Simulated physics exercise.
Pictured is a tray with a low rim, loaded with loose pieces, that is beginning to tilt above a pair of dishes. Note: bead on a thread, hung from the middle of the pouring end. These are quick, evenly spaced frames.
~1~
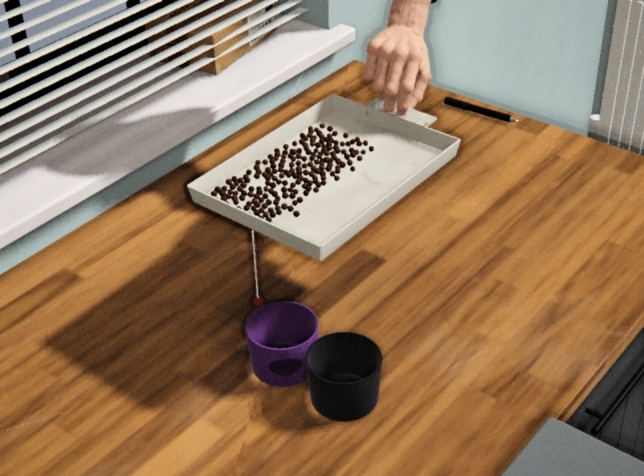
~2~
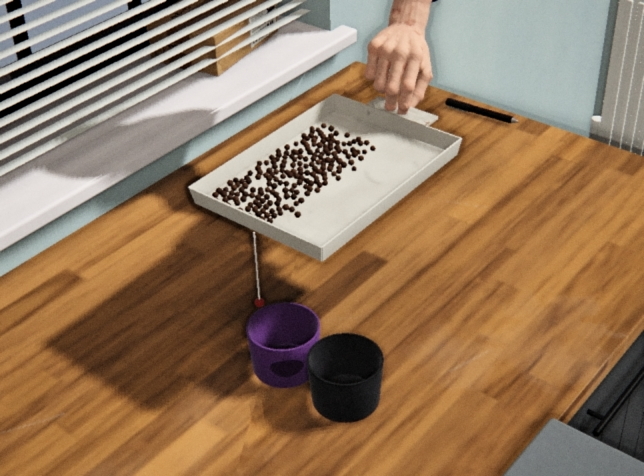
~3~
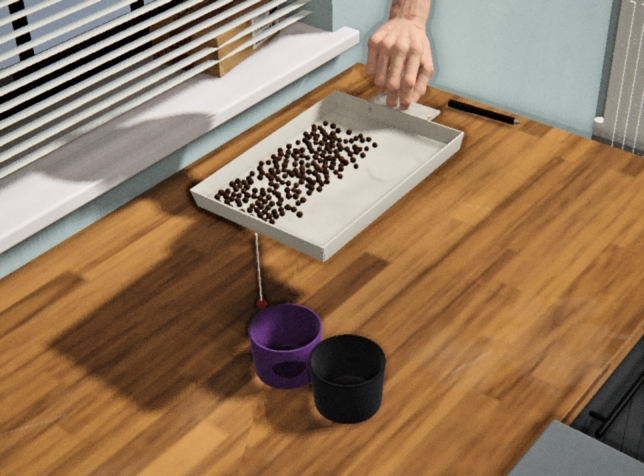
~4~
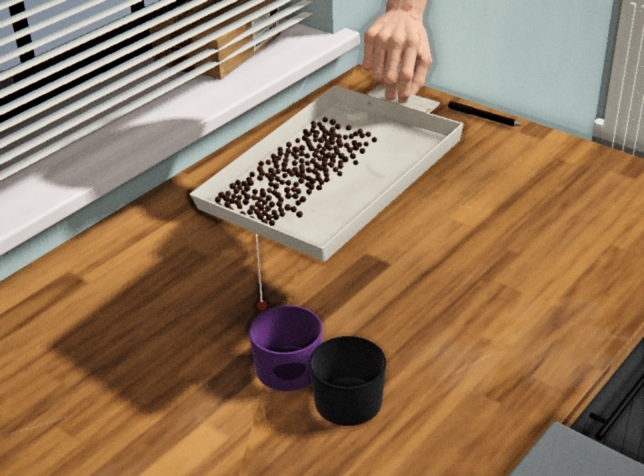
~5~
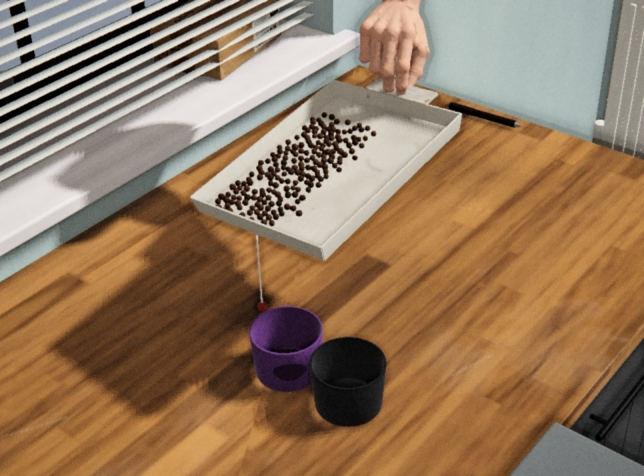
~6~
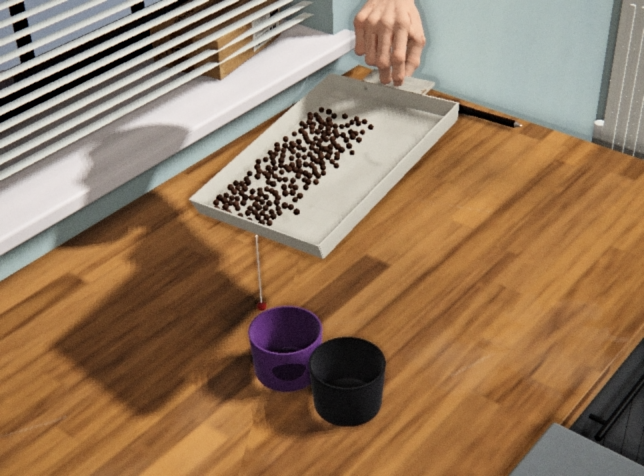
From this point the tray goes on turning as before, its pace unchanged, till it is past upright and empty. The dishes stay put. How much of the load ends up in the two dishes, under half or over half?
Under half.
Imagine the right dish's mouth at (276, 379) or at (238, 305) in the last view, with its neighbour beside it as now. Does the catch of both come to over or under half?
Result, first setup: The minor share; second setup: The bulk.
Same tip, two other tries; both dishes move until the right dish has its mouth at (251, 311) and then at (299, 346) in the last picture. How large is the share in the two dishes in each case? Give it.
I'd expect some 90 percent, and then some 0 percent.
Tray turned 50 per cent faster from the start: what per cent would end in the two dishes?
Estimated share: Some 0%.
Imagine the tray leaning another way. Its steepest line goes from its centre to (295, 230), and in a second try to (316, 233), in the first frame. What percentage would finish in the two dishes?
Shares, approx.: 40 %, then 60 %.
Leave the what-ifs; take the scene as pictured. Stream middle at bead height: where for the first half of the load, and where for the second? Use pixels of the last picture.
Starting near (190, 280), moving on to near (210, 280).
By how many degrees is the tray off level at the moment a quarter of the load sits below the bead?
90 degrees.
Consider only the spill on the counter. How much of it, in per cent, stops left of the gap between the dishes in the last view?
Around 100 %.
Just after the last frame, tray tipped steeply; every one on the tray.
A moment on, tray tipped right over; roughly half on the tray; roughly a third outside both; roughly a quarter in the air.
Further on, tray tipped past a quarter turn; just a few in the left dish; almost all outside both.
When it is over, tray tipped past a quarter turn; not one in the right dish; just a few in the left dish; almost all outside both.
